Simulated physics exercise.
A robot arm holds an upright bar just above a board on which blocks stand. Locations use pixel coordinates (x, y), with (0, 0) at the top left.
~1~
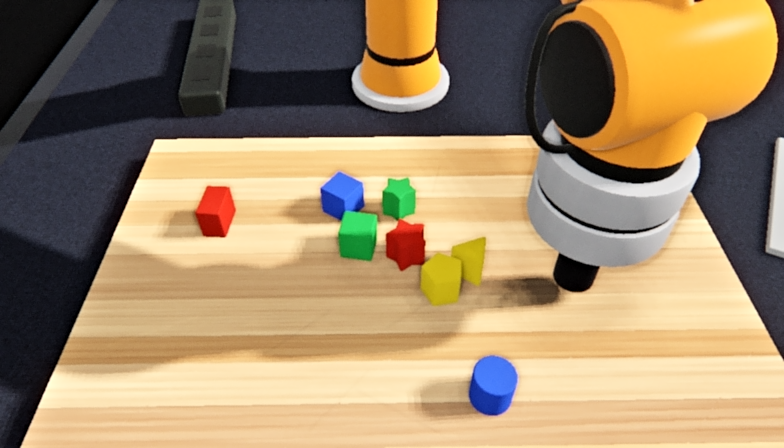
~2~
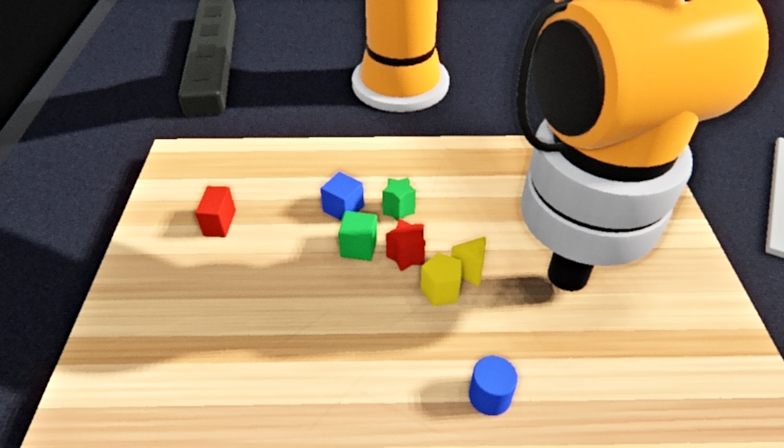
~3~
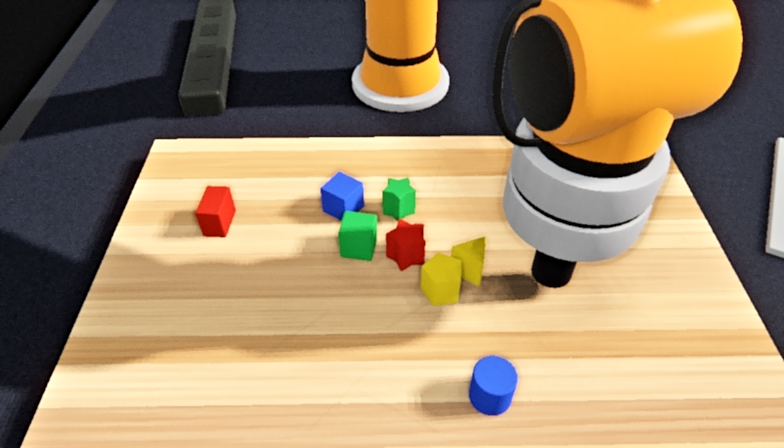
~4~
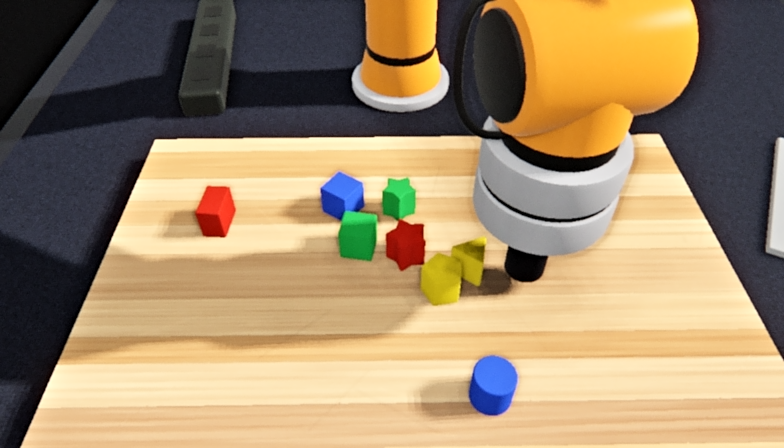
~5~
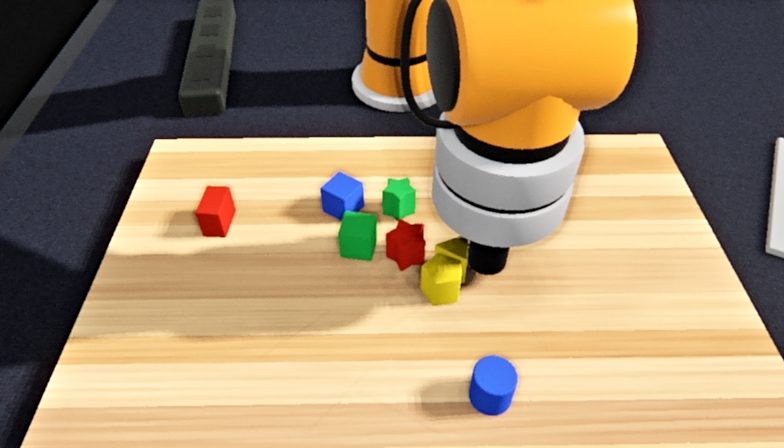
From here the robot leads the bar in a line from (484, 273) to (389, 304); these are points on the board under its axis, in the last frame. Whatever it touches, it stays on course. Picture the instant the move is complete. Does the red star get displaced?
Yes, it checks out.
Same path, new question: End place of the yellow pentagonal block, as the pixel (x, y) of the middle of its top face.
Somewhere near (374, 311).
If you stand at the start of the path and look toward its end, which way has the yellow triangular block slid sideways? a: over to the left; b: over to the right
Option b.
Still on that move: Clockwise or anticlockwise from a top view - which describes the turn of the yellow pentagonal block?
Counterclockwise rotation.
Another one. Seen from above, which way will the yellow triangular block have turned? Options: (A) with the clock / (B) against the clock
A - with the clock.
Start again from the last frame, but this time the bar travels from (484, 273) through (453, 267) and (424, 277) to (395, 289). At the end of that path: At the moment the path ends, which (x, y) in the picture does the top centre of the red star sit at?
Its top face will be centred at roughly (381, 231).
What follows on the original path. Halfway along, bar at (438, 276); red star at (397, 227), turned 15° clockwise; yellow pentagonal block at (408, 285), turned 20° anticlockwise; yellow triangular block at (412, 249), turned 40° clockwise.
At the end, bar at (389, 292); green square piece unmoved; red star at (393, 226), turned 35° clockwise; yellow pentagonal block at (374, 311), turned 85° anticlockwise; yellow triangular block at (396, 250), turned 60° clockwise.
